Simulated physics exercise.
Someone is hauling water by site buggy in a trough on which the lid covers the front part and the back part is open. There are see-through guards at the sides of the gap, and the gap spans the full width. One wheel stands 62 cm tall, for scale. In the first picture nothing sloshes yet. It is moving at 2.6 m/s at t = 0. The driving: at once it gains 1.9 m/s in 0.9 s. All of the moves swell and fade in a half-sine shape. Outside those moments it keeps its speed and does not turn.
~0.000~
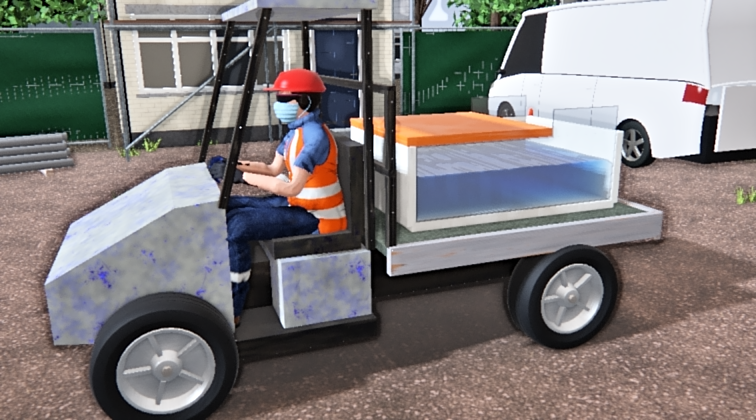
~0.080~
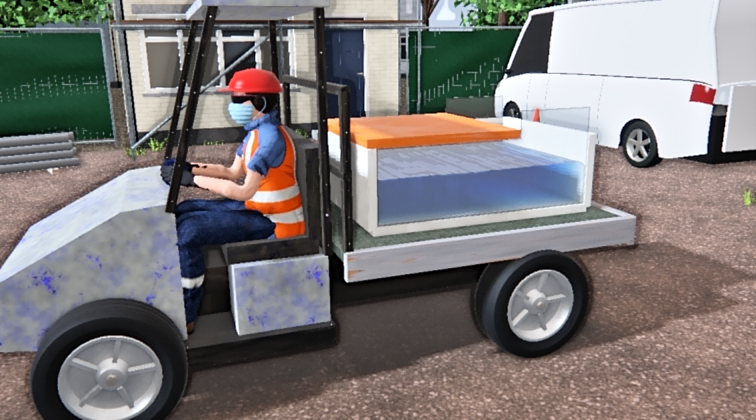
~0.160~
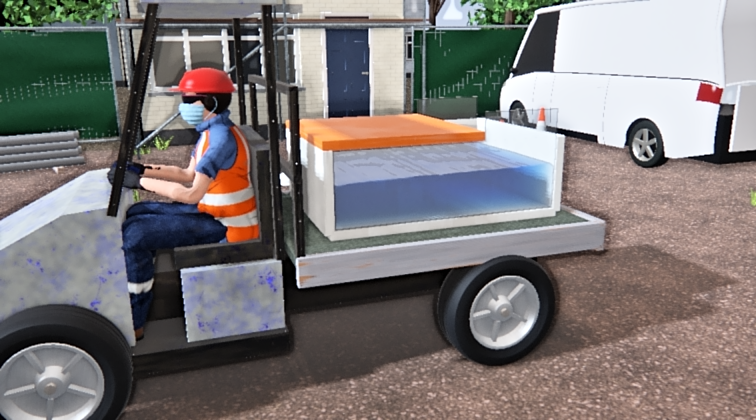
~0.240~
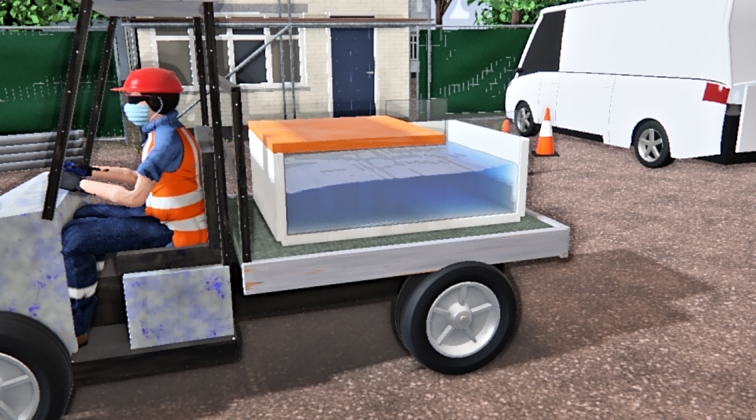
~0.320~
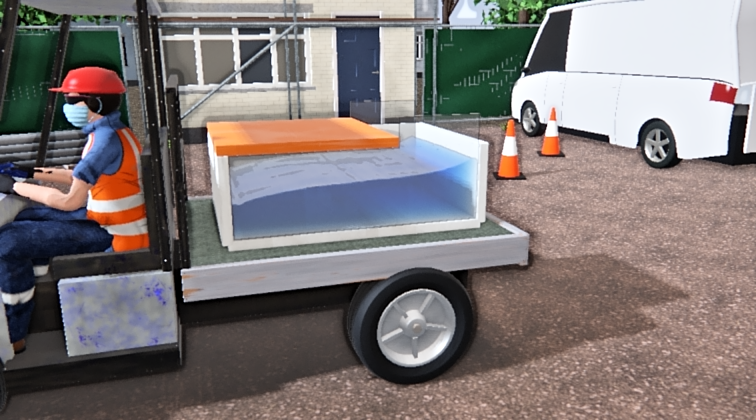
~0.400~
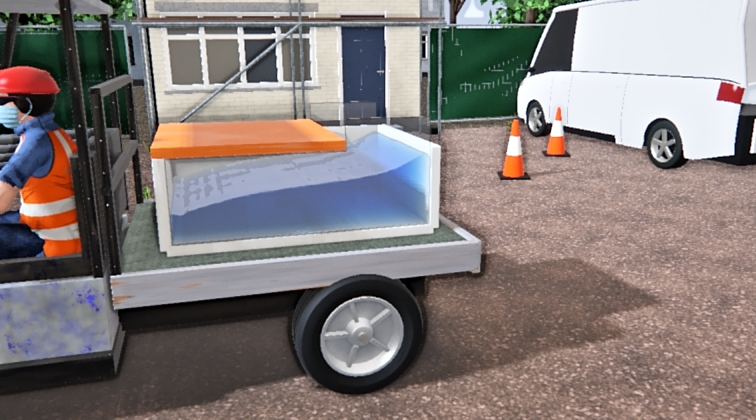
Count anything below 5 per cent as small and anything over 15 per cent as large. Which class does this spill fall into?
A middling spill.
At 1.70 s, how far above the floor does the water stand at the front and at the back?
Reading: About 38 cm in front, about 18 cm behind.
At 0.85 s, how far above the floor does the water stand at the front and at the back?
Approx. 4 cm front, approx. 44 cm back.
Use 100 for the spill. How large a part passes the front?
Roughly 0 percent.
By 0.85 s the surface stands 4 cm on the front, 44 cm on the back; the loss stands at 9 per cent, over the back.
By 1.30 s the surface stands 15 cm on the front, 25 cm on the back; the loss stands at 9 per cent, over the back.
By 1.70 s the surface stands 37 cm on the front, 17 cm on the back; the loss stands at 9 per cent, over the back.
By 3.79 s the loss stands at 9 per cent, over the back, 24 of 270 litres.
